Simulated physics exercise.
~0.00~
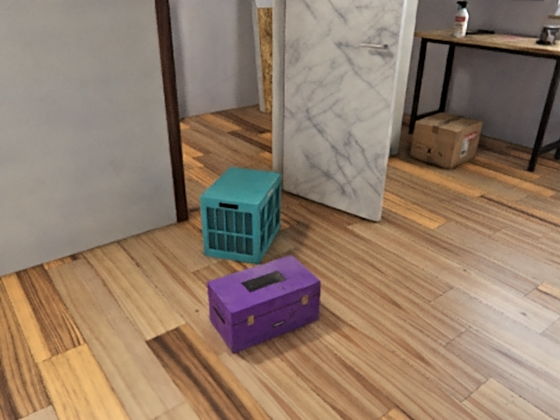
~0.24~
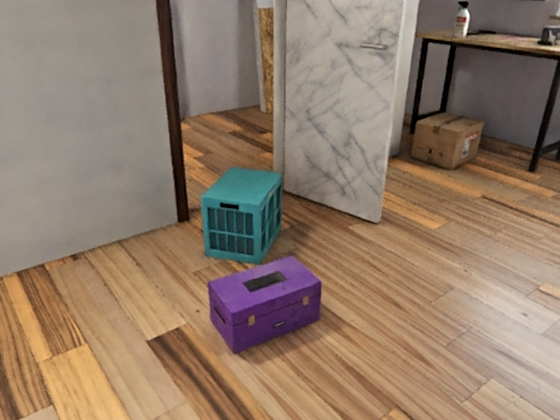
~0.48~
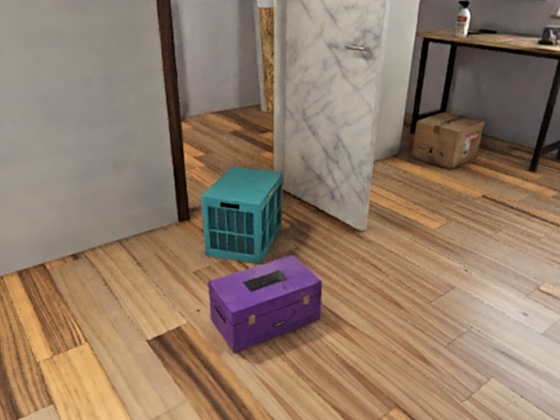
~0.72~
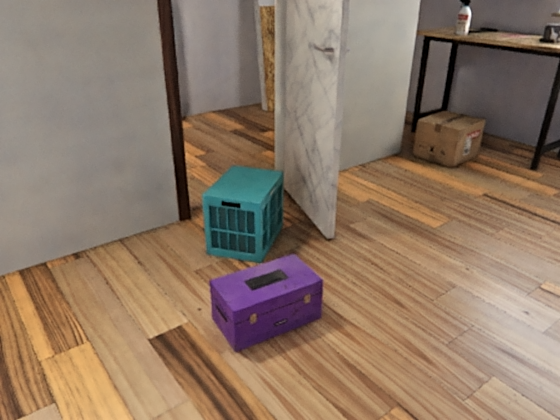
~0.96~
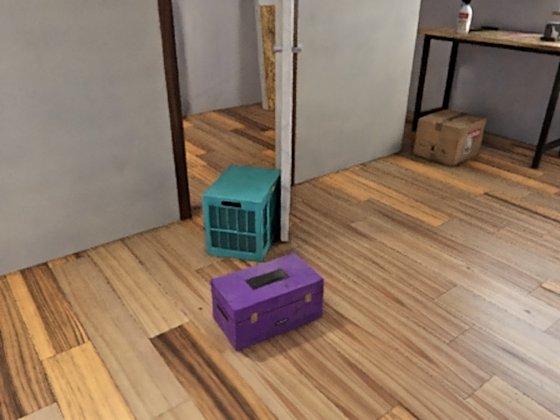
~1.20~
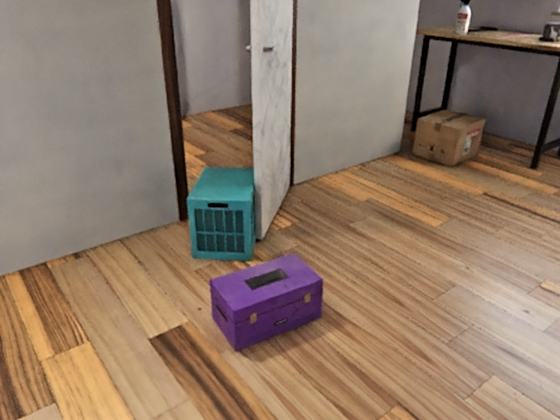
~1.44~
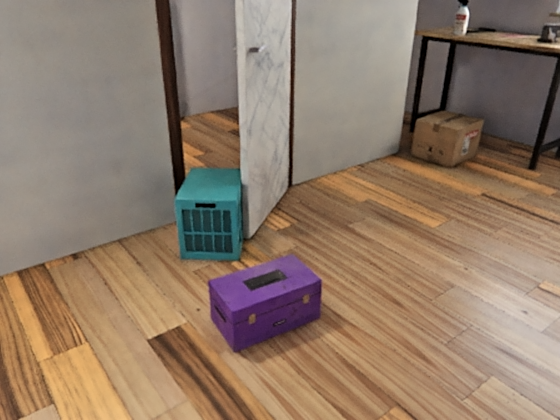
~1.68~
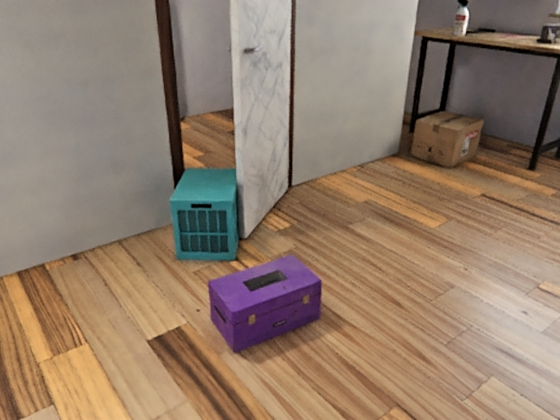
In a doorway, a marble-patterned door swings partly closed, pushing a turquoise crate left.
